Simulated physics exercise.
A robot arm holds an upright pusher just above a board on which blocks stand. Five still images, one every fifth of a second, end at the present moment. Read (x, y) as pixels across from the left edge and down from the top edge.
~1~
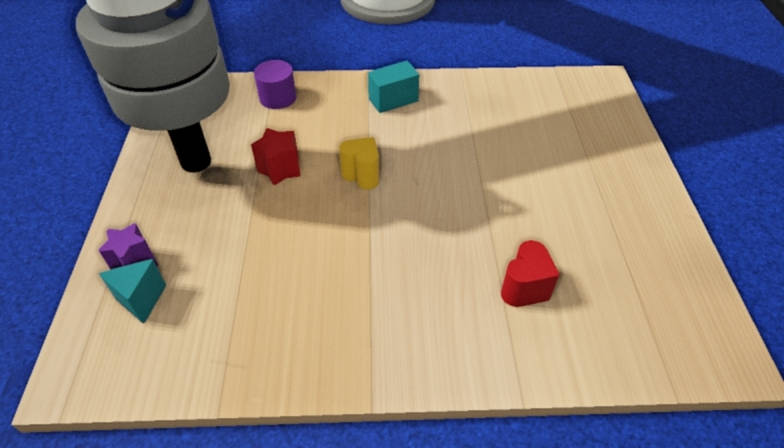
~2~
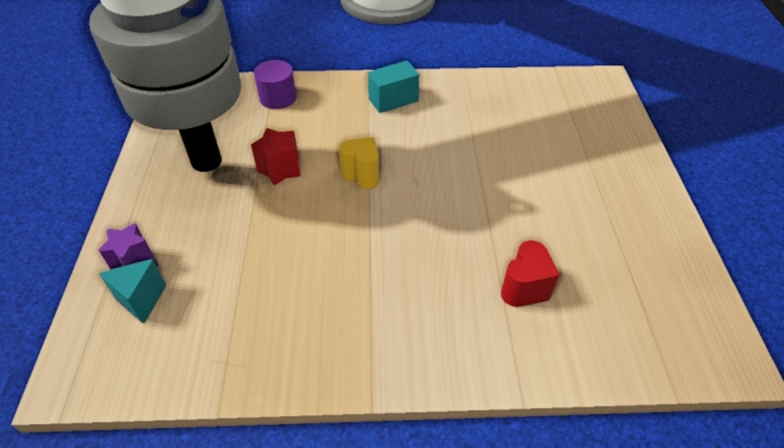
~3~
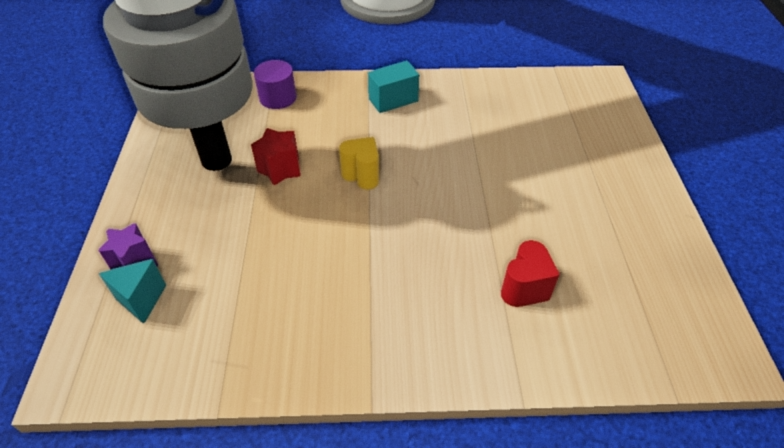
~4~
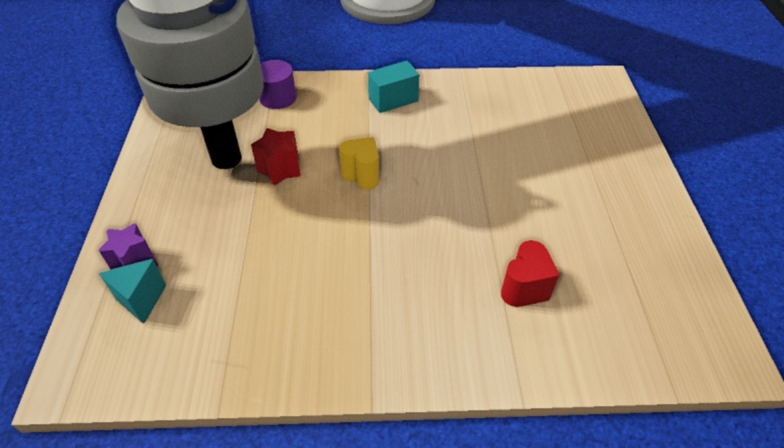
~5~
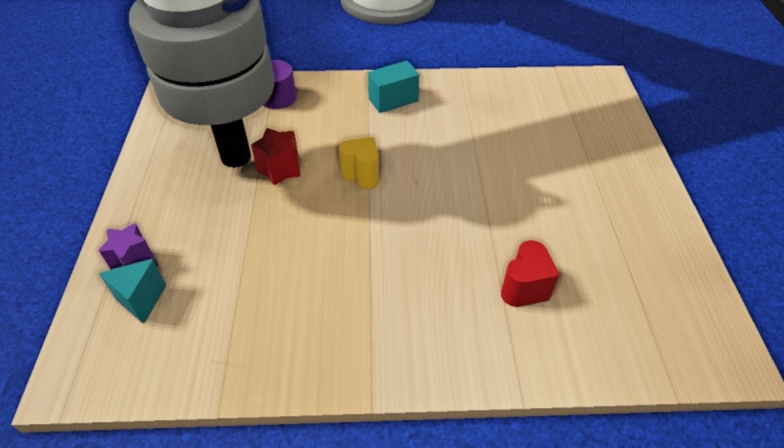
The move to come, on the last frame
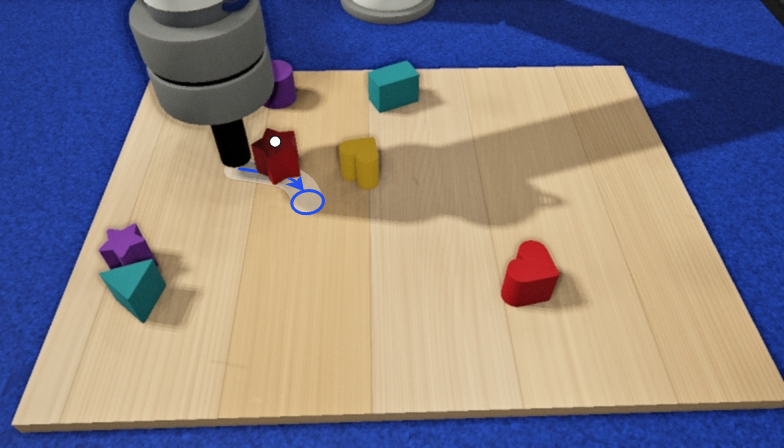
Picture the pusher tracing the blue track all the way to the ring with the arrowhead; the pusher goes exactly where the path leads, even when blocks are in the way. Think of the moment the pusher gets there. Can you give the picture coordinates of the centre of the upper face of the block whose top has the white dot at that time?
I'd say the block whose top has the white dot ends with its top centre at (318, 140).
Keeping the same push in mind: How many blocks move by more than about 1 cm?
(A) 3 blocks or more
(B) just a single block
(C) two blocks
Letter B.
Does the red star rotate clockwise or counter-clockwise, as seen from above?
The block spins anticlockwise.
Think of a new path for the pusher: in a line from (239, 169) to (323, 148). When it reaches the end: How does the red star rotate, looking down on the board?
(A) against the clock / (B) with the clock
B
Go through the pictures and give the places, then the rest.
The first picture shows pusher's lower end at (196, 163); red star at (275, 142); yellow heart block at (361, 148).
The second picture shows pusher at (207, 162); blocks still.
The third picture shows pusher at (217, 161); blocks still.
The fourth picture shows pusher at (227, 160); blocks still.
The fifth picture shows pusher at (236, 158); red star at (275, 142); yellow heart block at (361, 148).
Drawn move, from (239, 169) through (269, 173) and (296, 182) to (308, 202); the dot is on the red star.
The first path, step by step. One third of the way, pusher at (267, 162); red star at (300, 140), turned 25° anticlockwise.
Two thirds of the way, pusher at (294, 171); red star at (317, 140), turned 70° anticlockwise.
At the end, pusher at (306, 191); red star at (318, 140), turned 75° anticlockwise; yellow heart block still.
